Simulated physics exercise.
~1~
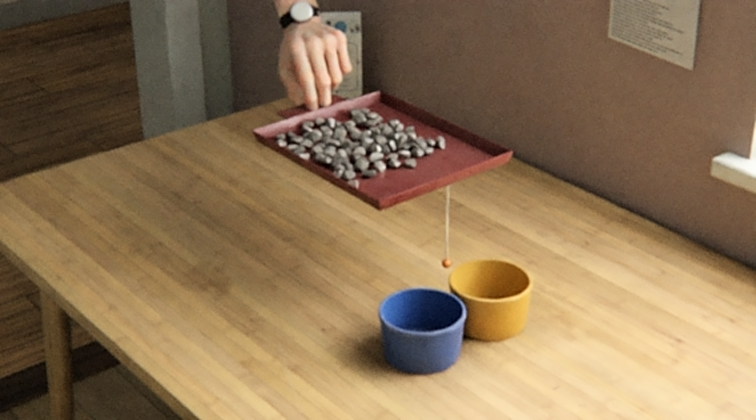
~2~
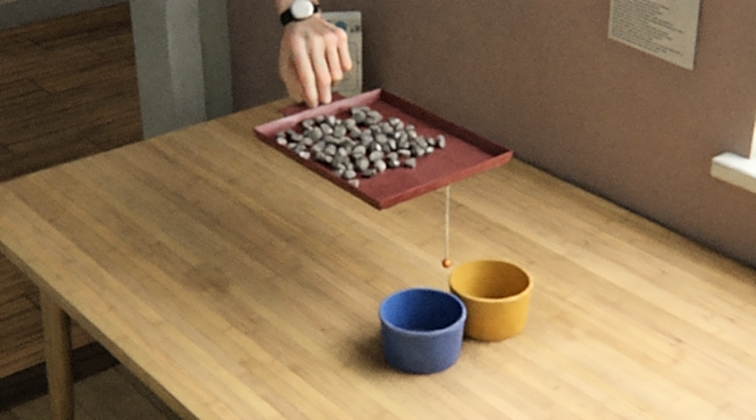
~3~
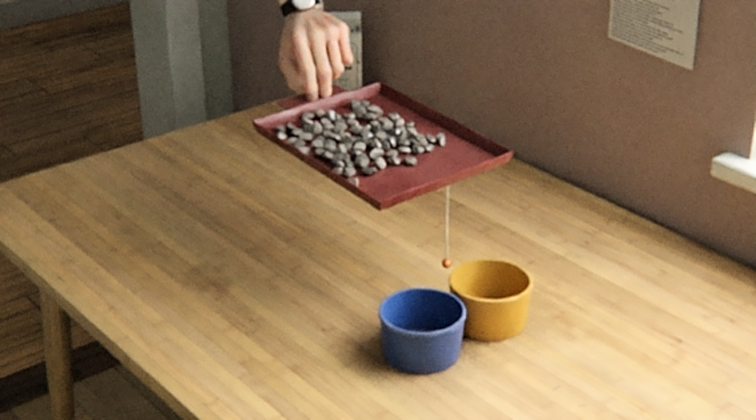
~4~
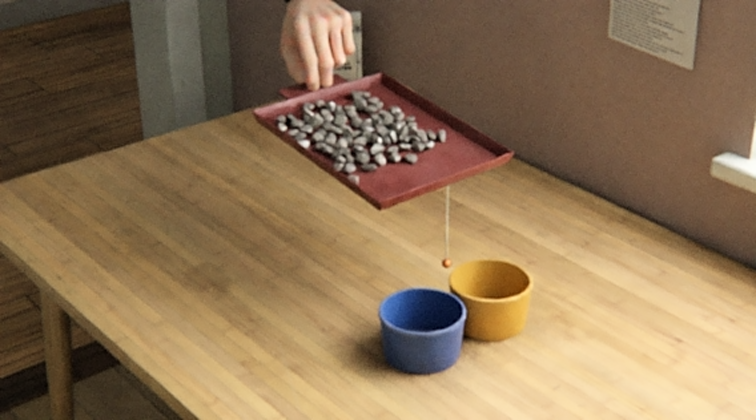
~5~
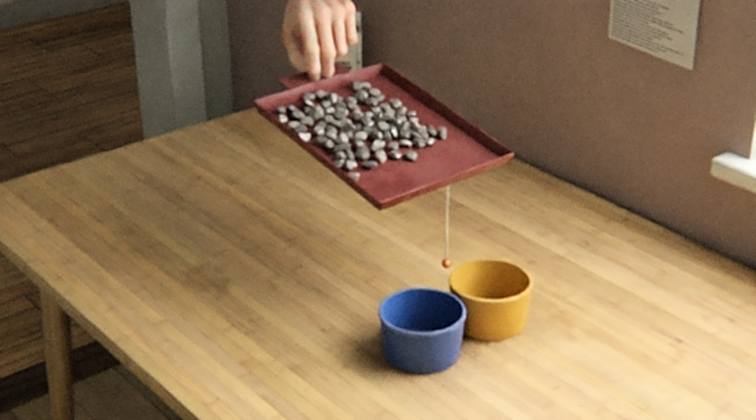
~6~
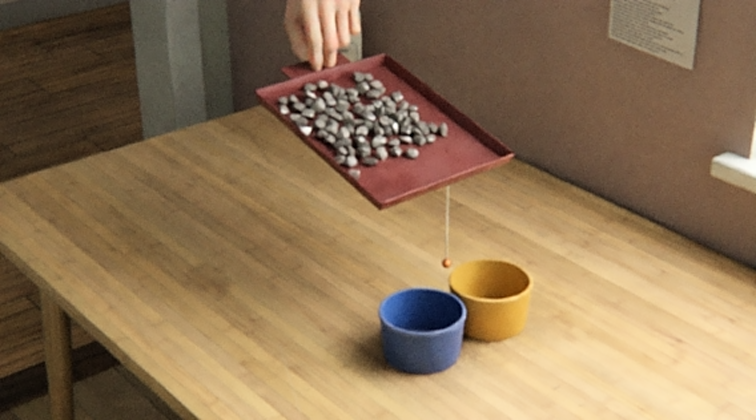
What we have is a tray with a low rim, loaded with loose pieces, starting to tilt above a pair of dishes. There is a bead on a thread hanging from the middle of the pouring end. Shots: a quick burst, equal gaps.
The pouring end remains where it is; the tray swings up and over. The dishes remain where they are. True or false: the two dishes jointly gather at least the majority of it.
True, they gather the majority.
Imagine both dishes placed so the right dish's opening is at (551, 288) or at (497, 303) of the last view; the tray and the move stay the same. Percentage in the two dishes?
It would be near 20 per cent first and near 50 per cent second.
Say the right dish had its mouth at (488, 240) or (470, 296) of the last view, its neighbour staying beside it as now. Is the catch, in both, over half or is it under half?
Shy of half, then past half.
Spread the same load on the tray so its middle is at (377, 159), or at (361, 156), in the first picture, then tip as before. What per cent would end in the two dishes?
Respectively 80 and 70 per cent.
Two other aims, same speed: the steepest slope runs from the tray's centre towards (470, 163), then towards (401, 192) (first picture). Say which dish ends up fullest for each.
Taking them in order: Right side, followed by left side.
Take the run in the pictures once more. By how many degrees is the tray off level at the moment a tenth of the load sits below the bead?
Angle: Approx. 60 degrees.
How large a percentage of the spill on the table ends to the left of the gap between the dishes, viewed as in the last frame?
Left fraction: Around 10 per cent.
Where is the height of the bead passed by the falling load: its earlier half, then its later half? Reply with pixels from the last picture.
Earlier half at (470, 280), later half at (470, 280).
Shortly afterwards, tray tipped steeply; the bulk on the tray; only a few in the left dish; only a few in the right dish; only a few outside both; near a quarter in the air.
Next, tray tipped right over; near a third on the tray; near a quarter in the left dish; near a quarter in the right dish; a little outside both; near a quarter in the air.
Some moments later, tray tipped past a quarter turn; near a third in the left dish; near half in the right dish; a little outside both; only a few in the air.
In the end, tray tipped past a quarter turn; near a third in the left dish; near half in the right dish; a little outside both; only a few in the air.
